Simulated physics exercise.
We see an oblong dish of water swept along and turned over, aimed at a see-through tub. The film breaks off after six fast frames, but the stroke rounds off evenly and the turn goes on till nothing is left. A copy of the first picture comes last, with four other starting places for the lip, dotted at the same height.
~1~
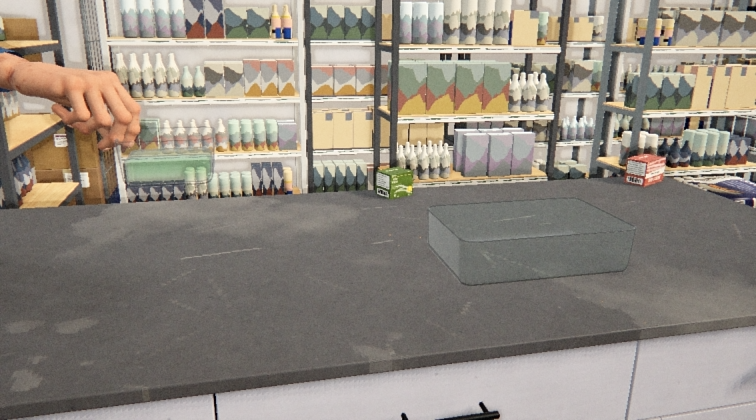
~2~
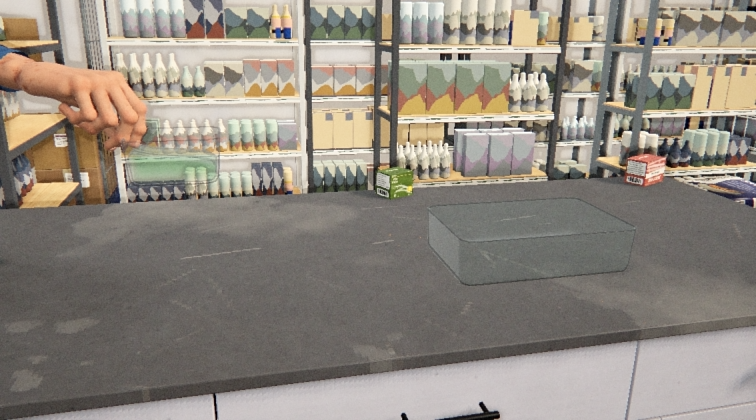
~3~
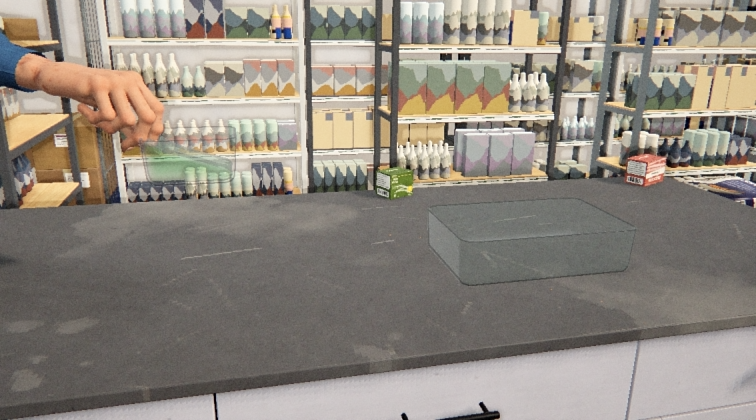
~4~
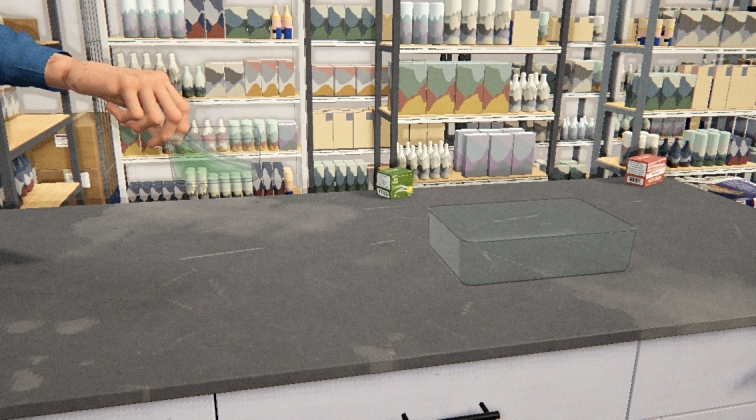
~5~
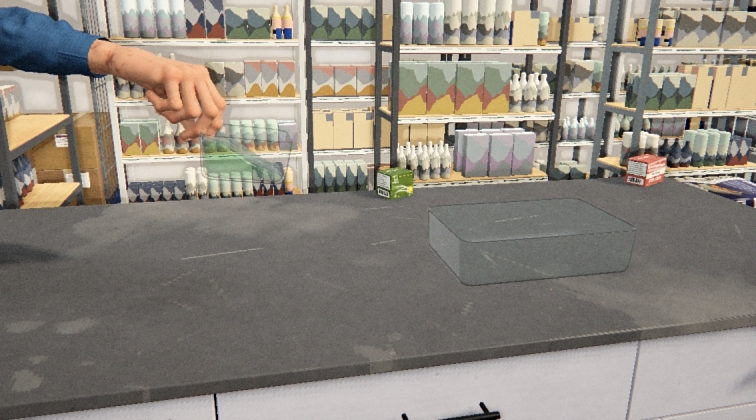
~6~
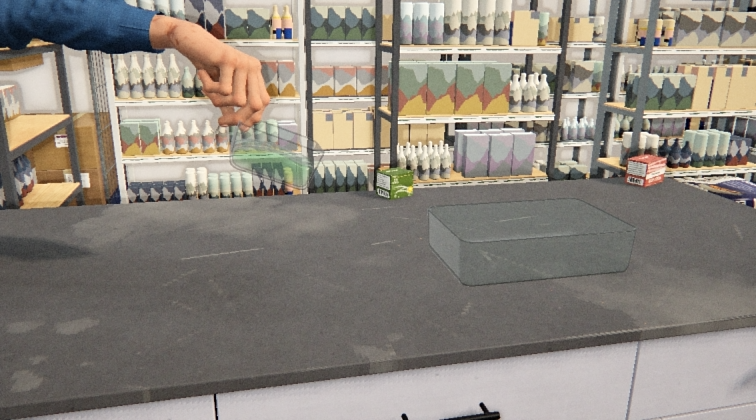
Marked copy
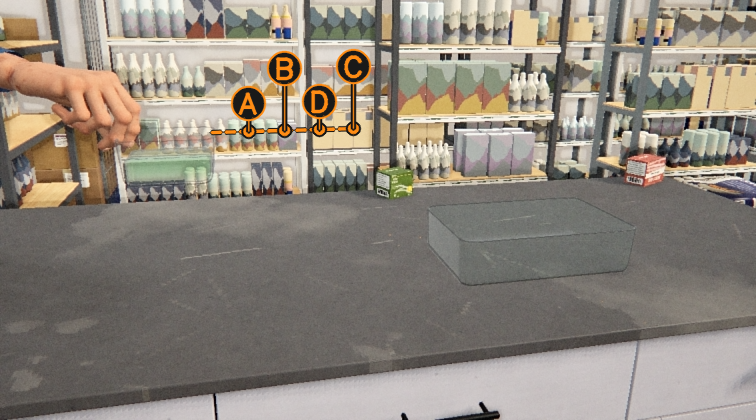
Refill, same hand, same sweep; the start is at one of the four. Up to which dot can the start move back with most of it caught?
Dot A.
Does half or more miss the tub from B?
No, not at all.
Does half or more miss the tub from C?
No, that is safe.
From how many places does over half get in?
All of them.
In orange, A at (248, 131); B at (284, 130); C at (353, 128); D at (319, 129).
If A is chosen, about 70 % lands in the tub, 23 % falls short and 8 % goes beside or beyond.
If B is chosen, about 83 % lands in the tub, 9 % falls short and 9 % goes beside or beyond.
If C is chosen, about 91 % lands in the tub, 3 % falls short and 6 % goes beside or beyond.
If D is chosen, about 86 % lands in the tub, 2 % falls short and 12 % goes beside or beyond.
